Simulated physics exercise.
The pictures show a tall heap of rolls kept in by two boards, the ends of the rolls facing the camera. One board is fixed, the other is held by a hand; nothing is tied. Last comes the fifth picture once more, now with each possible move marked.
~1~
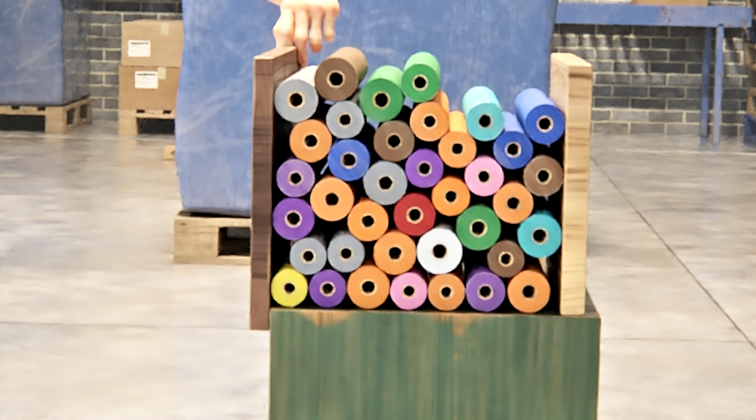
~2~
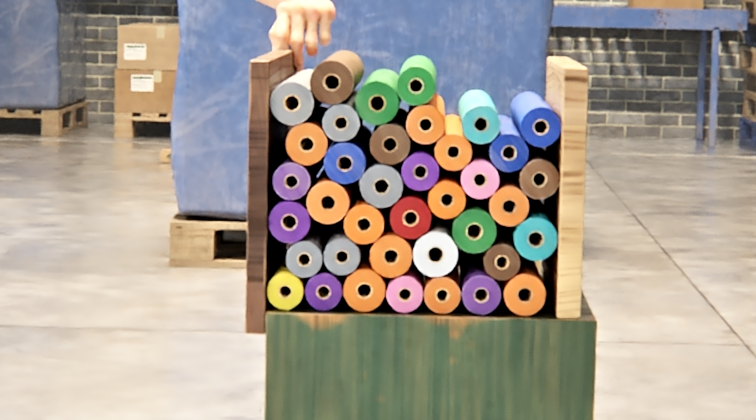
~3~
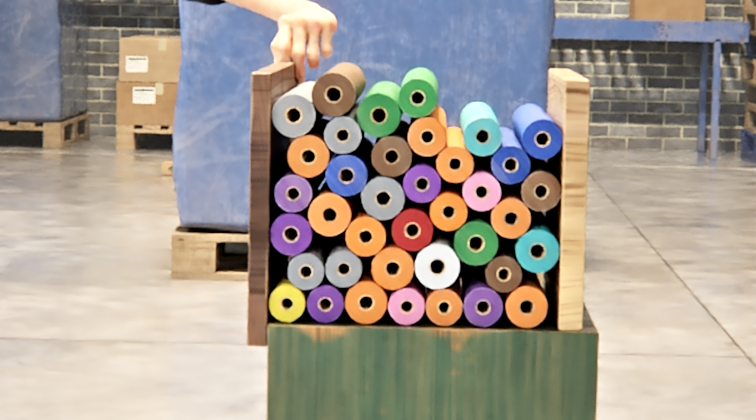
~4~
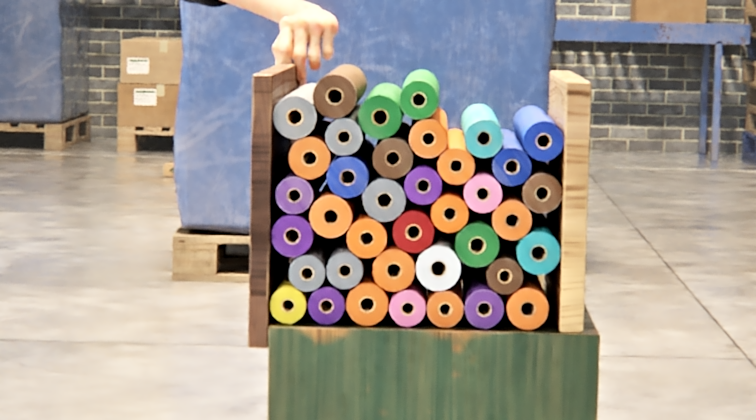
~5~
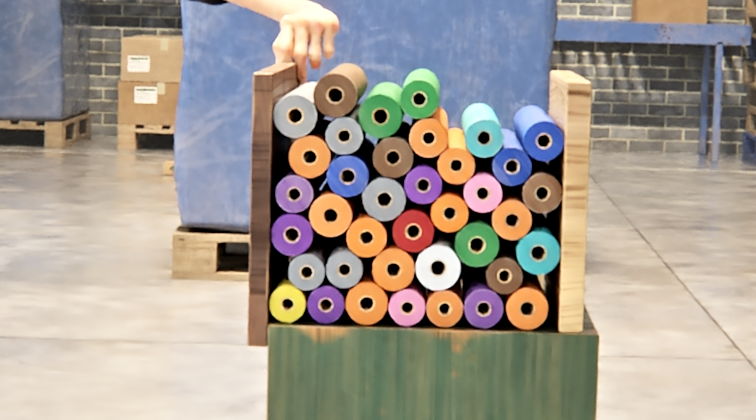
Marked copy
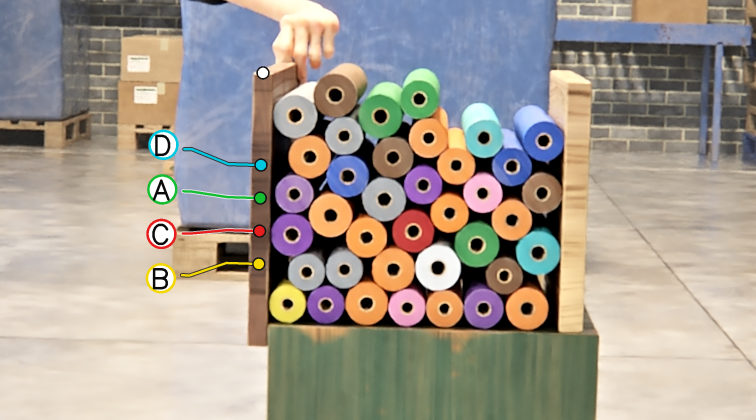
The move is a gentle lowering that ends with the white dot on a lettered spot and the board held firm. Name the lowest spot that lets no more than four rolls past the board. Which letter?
It can be let down to A.
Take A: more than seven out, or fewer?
Fewer than seven.
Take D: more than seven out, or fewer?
It loses fewer than seven.
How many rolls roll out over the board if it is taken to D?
At D the number is two.
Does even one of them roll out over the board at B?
Yes, at B.
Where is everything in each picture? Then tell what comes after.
In the first picture, a purple roll (486, 291); a purple roll (293, 218); an orange roll (332, 199).
In the second picture, an orange roll (328, 202); an orange roll (509, 206).
In the third picture, a pink roll (482, 192); an orange roll (455, 164).
In the fourth picture, a turquoise roll (484, 138); side board (276, 194).
In the fifth picture, a yellow roll (288, 304); a purple roll (484, 308); a purple roll (292, 234).
On the marked copy, A at (260, 198); B at (259, 264); C at (259, 231); D at (261, 165); the white dot at (263, 73).
Following A. Soon after the start, top of the board (273, 134).
Later, top of the board (271, 198).
In the end, top of the board (271, 198), two out over the board.
As for the rest, B five out over the board; C five out over the board; D two out over the board.
